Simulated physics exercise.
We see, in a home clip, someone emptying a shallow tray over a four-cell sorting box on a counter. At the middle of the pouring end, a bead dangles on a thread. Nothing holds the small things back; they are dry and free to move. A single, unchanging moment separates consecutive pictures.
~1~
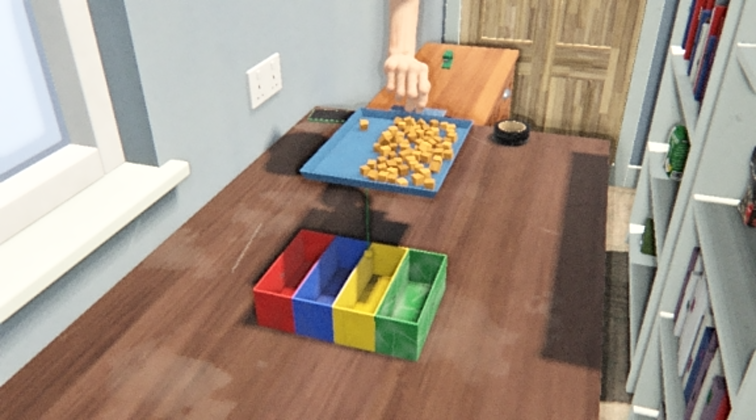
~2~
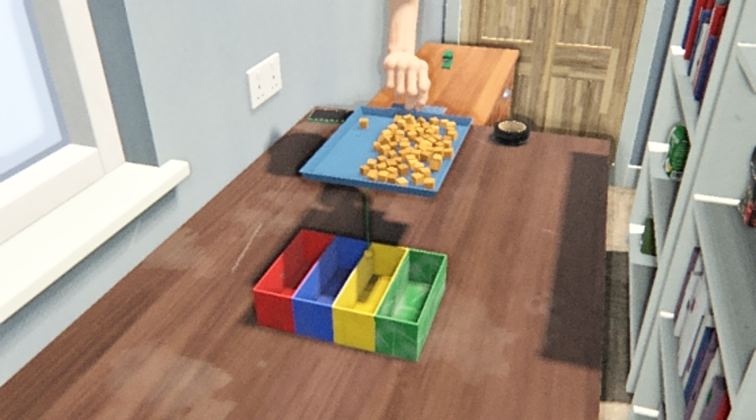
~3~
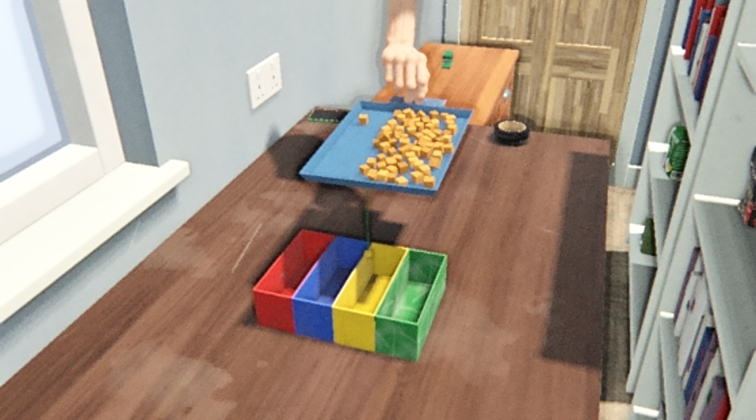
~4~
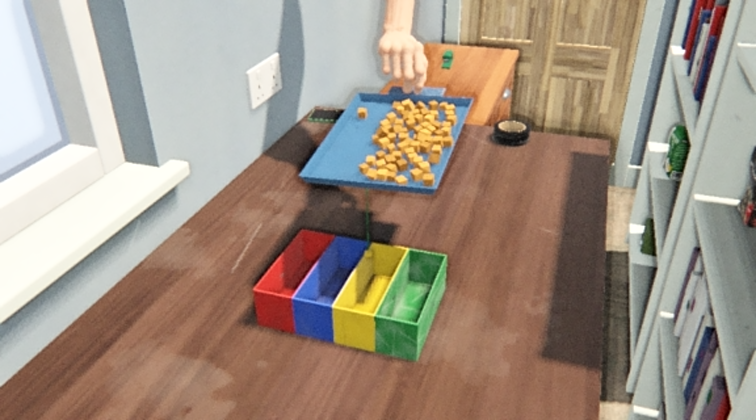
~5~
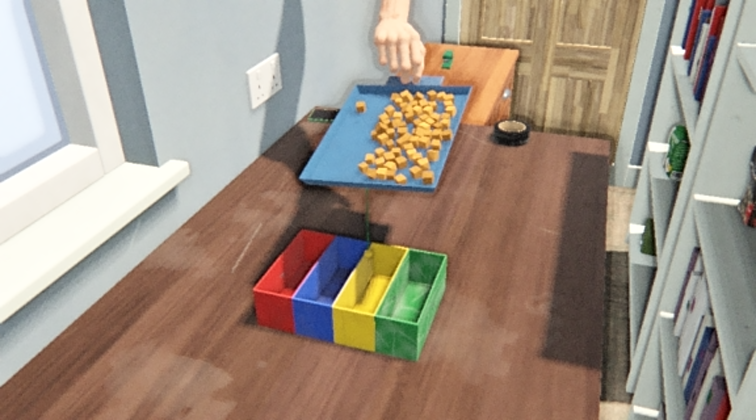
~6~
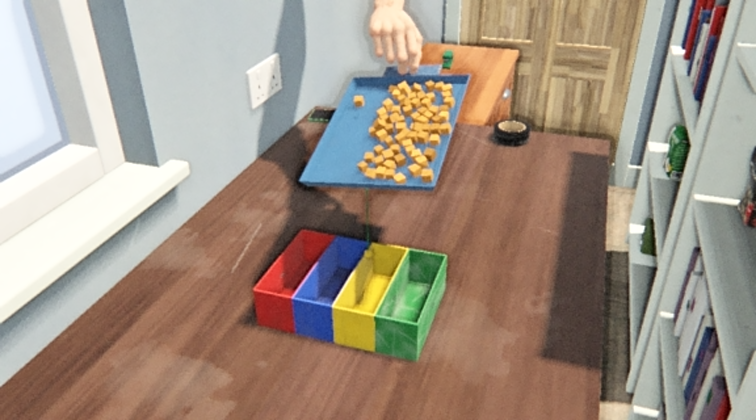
Blue tray of orange cubes gradually tilting as a hand raises its far edge above a four-coloured sorting box.
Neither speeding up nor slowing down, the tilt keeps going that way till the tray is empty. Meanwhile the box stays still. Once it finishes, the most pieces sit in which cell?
In the red cell.
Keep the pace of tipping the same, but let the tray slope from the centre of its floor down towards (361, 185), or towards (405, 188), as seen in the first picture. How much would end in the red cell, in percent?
Roughly 30 percent, then 0 percent.
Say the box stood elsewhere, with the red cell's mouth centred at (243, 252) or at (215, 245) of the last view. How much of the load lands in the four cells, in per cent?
First placement near 100 percent, second near 90 percent.
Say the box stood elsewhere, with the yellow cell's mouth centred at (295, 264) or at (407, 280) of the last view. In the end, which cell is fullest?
Try 1: The cell in yellow. Try 2: That red cell.
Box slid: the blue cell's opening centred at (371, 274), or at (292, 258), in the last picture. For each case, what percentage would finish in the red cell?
You'd get 30 in a hundred the first time and 10 in a hundred the second.
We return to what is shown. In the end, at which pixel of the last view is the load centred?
Around (304, 298), give or take.
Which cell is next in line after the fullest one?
It's the blue one.
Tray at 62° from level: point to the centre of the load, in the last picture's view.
(338, 172).
Shortly afterwards, tray tipped steeply; the bulk on the tray; only a few in the blue cell; only a few in the red cell; a little falling or outside the box.
Next, tray tipped past a quarter turn; near half in the red cell; near a third in the blue cell; only a few in the yellow cell; a little falling or outside the box.
Some moments later, tray tipped past a quarter turn; near half in the red cell; near a third in the blue cell; a little in the yellow cell; a little falling or outside the box.
In the end, tray tipped past a quarter turn; near half in the red cell; near a third in the blue cell; a little in the yellow cell; none at all in the green cell; a little outside the box.
